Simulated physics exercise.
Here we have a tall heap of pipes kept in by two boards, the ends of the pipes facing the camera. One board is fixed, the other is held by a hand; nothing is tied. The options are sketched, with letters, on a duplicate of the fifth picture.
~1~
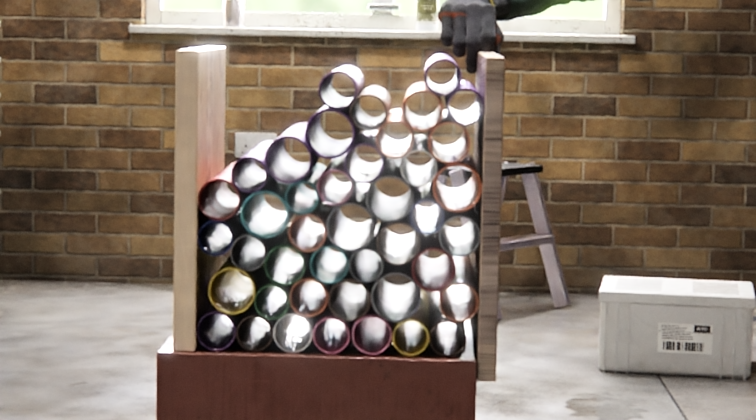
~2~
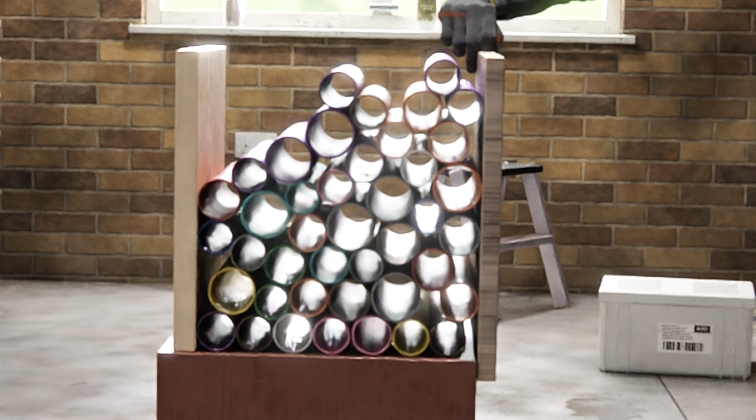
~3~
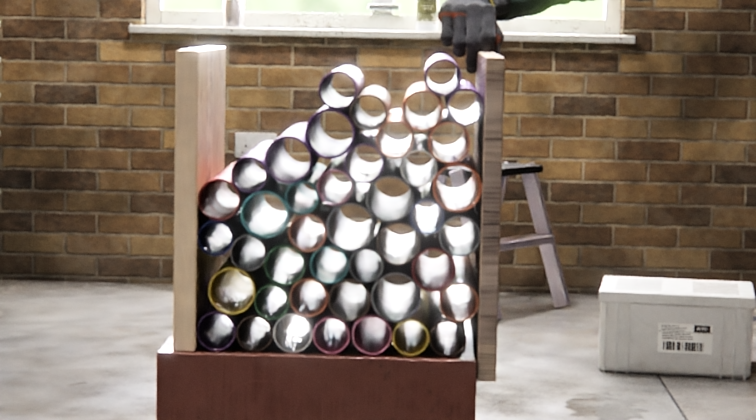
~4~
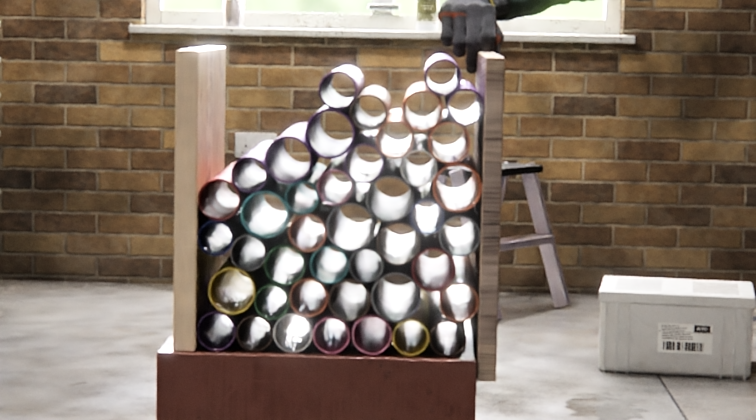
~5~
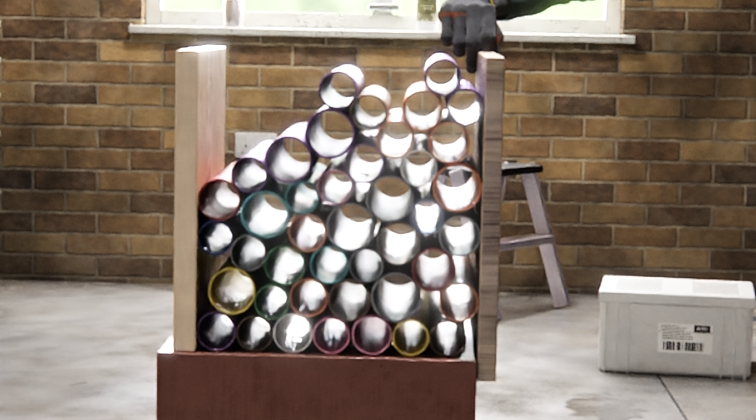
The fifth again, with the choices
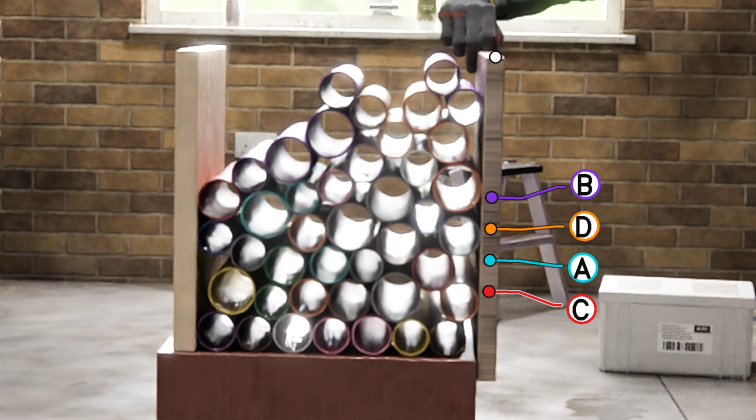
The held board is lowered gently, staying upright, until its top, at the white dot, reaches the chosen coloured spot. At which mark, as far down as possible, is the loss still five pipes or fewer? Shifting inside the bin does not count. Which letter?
B is the limit.
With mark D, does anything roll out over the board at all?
Yes.
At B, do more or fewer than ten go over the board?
Fewer than ten.
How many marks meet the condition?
One of the four.
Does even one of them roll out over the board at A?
At A: Yes.
On the marked copy, A at (490, 260); B at (492, 198); C at (489, 291); D at (491, 229); the white dot at (496, 57).
With B. Early on, top of the board (484, 120).
Further on, top of the board (482, 194).
At the end, top of the board (482, 197), two out over the board.
As for the rest, A more than five out over the board; C more than five out over the board; D more than five out over the board.
